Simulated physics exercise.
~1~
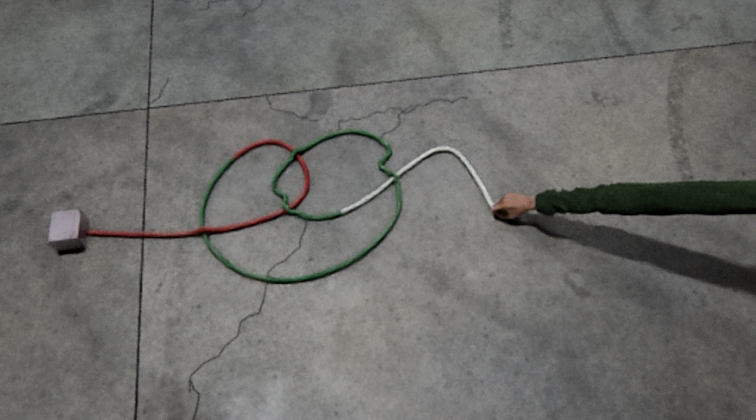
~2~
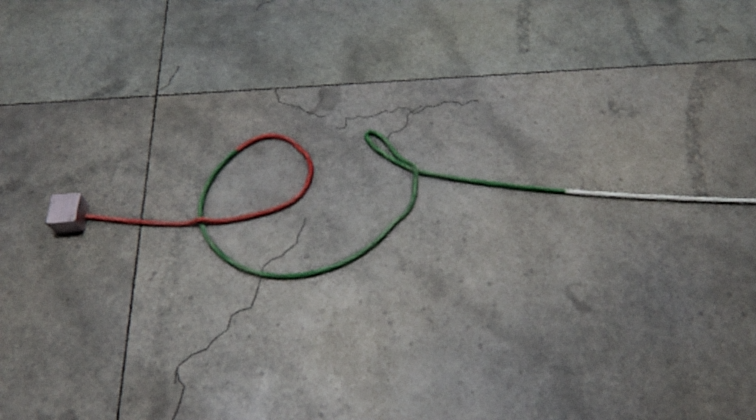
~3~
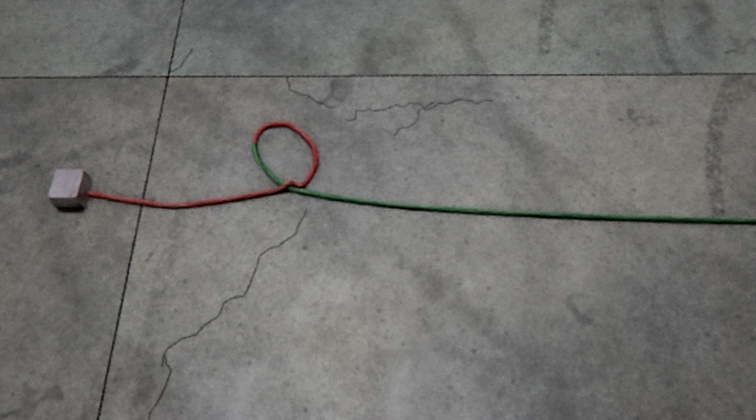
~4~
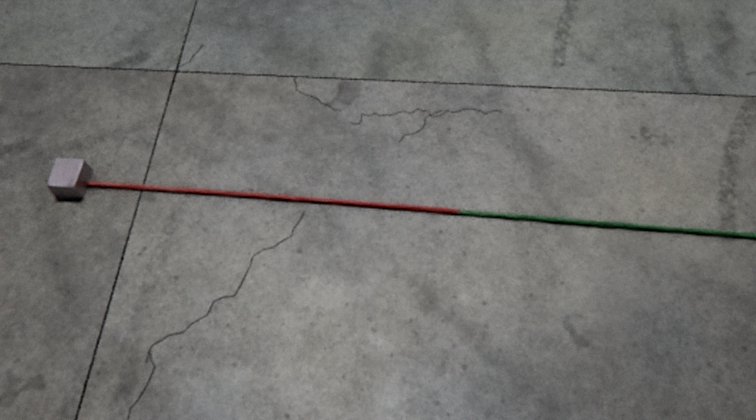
A looped red, green and white rope is pulled right by a hand until it runs straight.
